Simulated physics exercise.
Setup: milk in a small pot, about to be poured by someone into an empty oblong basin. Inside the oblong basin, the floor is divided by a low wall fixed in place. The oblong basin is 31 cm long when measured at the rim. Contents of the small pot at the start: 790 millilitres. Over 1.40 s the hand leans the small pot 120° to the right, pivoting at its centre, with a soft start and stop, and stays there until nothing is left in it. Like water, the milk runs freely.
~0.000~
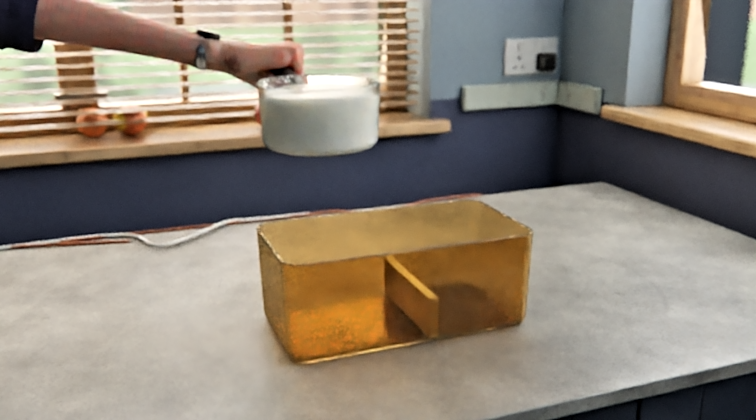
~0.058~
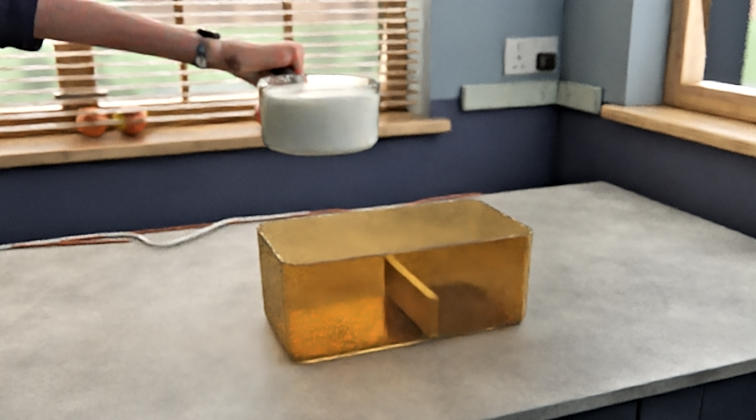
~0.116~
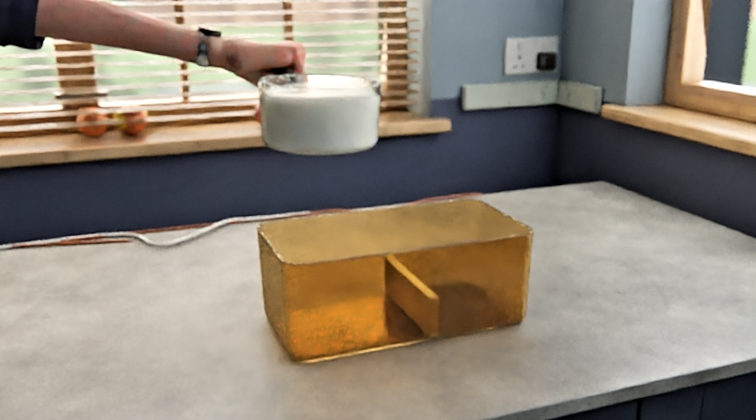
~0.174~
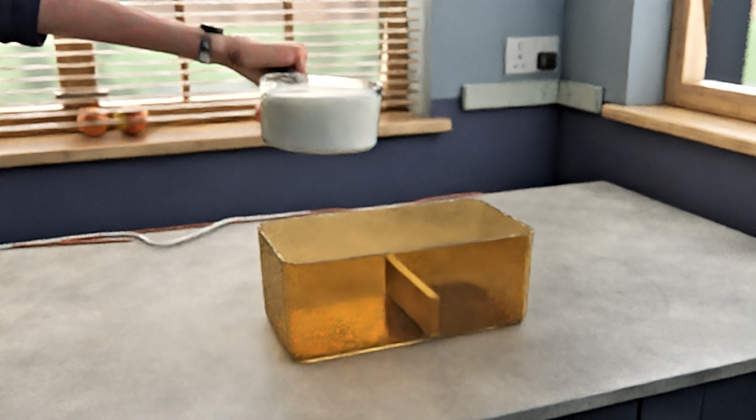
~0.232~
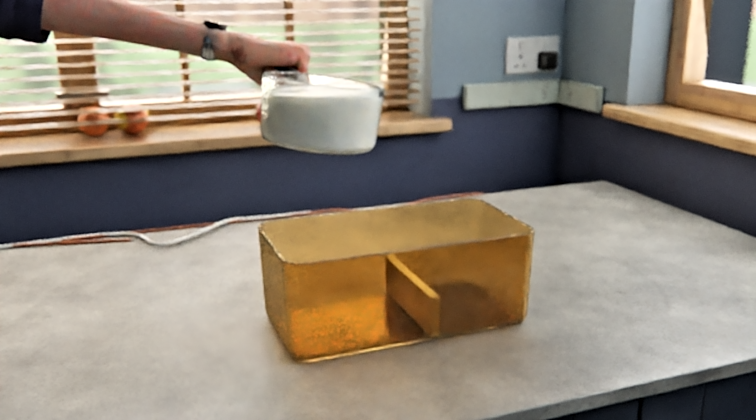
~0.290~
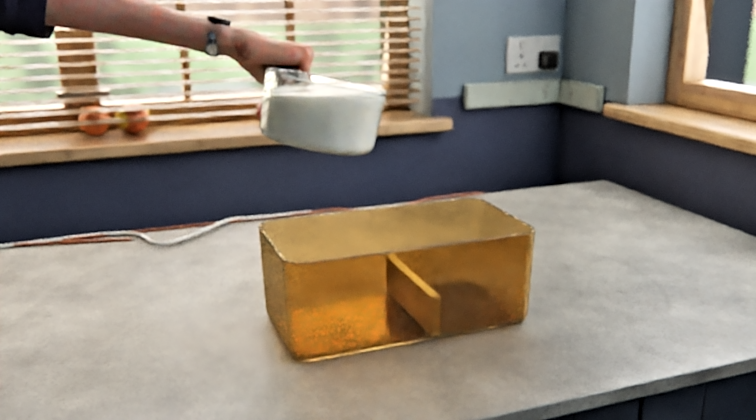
At the start, a hand holds a small pot of white milk level above an empty, amber see-through oblong basin with a low inner wall, on a grey worktop. The hand then slowly leans the pot slightly to the right, the basin staying still and the milk remaining inside the pot.
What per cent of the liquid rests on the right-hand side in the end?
73 percent.
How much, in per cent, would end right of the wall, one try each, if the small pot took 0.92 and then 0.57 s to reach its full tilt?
Near 65 in a hundred on the first go and near 50 in a hundred on the second.
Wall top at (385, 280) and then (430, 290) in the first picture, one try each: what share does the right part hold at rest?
85 per cent first, 50 per cent second.
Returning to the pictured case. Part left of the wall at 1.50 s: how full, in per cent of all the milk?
I'd say near 26 percent.
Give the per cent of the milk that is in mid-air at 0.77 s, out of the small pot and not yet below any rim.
Estimate: Some 34 % of the total.
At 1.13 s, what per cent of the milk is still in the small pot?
What remains is about 5 percent of it all.
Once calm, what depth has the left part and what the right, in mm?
Final levels - left approx 8 mm, right approx 30 mm.
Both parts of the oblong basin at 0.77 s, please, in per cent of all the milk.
Lab note: Left near 1, right near 20.
After 0.77 s the tilt is 70° and 46 per cent is still to pour, 1 is left of the wall and 20 right of it.
After 1.13 s the tilt is 109° and 5 per cent is still to pour, 15 is left of the wall and 73 right of it.
After 1.50 s the tilt is 120° and 0 per cent is still to pour, 26 is left of the wall and 73 right of it.
After 1.90 s the tilt is 120° and 0 per cent is still to pour, 26 is left of the wall and 73 right of it.
In the end 26 per cent lies left of the wall, 73 right of it and 1 outside.
